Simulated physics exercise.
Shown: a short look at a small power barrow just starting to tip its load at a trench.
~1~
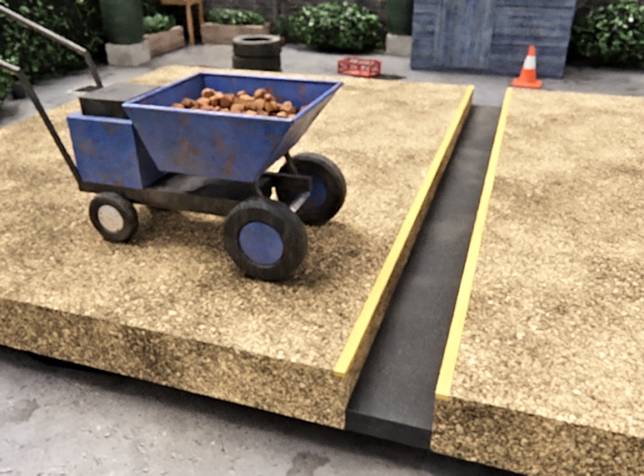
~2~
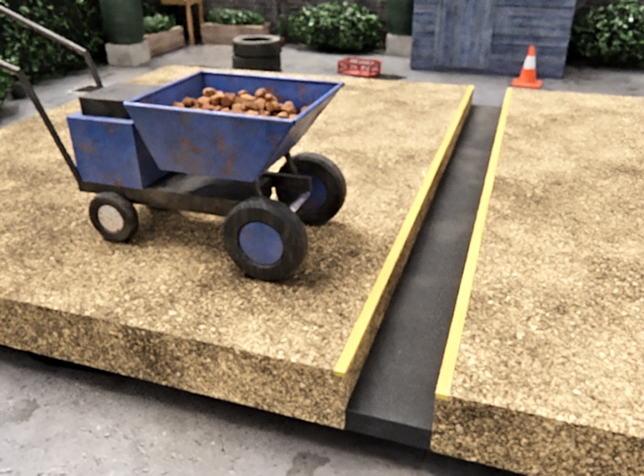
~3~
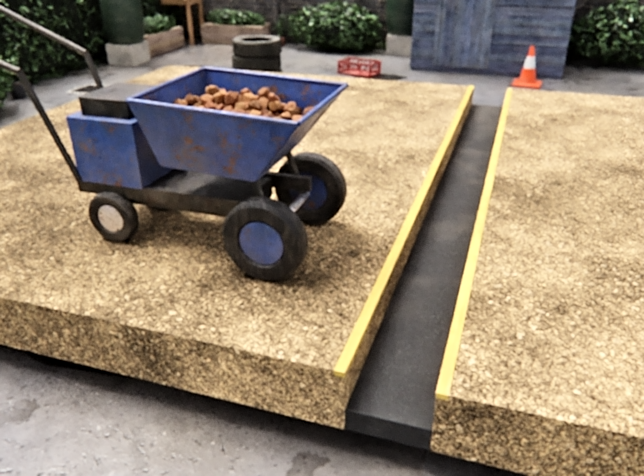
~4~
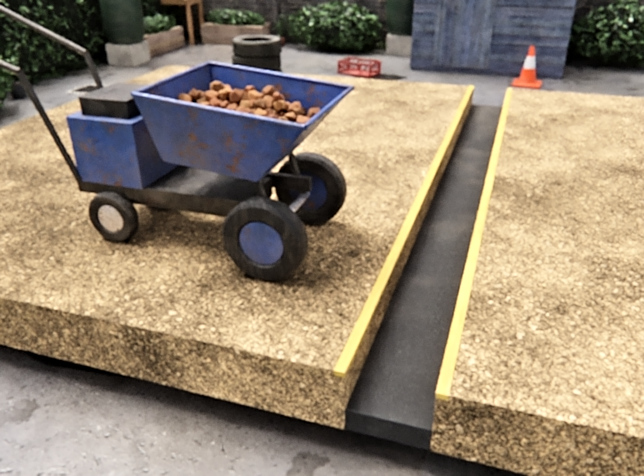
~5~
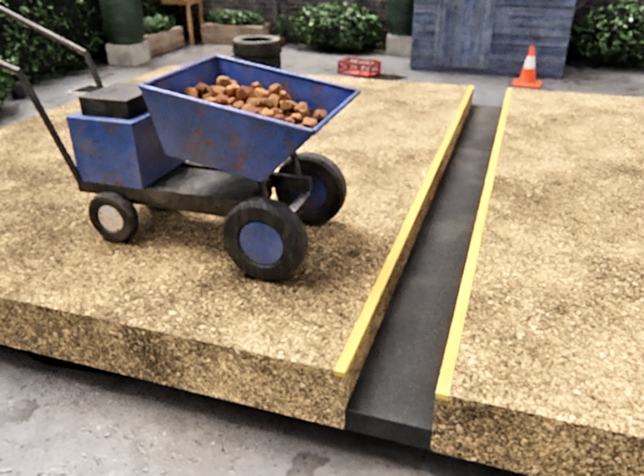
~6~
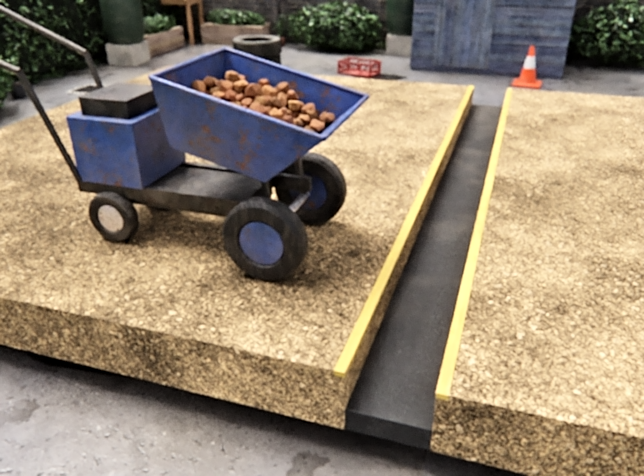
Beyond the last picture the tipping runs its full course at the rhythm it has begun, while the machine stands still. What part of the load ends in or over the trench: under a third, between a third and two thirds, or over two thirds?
Tops two thirds.
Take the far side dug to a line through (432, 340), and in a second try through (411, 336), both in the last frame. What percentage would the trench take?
Lab note: Case 1 around 60 %, case 2 40 %.
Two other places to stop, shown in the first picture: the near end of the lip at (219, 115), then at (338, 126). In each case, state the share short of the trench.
About 40 % and about 0 %.
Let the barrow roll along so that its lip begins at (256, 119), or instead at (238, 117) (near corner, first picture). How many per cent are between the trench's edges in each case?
Result: Try 1 = 90 %, try 2 = 80 %.
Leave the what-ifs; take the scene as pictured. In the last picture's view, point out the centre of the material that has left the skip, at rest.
I'd say the middle ends up at about (434, 286).
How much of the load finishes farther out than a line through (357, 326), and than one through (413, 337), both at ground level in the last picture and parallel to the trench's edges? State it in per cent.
First 100 in a hundred, second 50 in a hundred.
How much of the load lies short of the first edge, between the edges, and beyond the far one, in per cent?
Out of a hundred: Short 0; between 90; beyond 10.
Just after the last frame, skip tipped steeply; every one in the skip.
A moment on, skip tipped right over; the larger part in the skip; roughly a quarter in or heaped over the trench; just a few beyond it; just a few falling.
Further on, skip tipped right over; just a few in the skip; the larger part in or heaped over the trench; about a tenth beyond it.
When it is over, skip tipped right over; the larger part in or heaped over the trench; about a tenth beyond it.
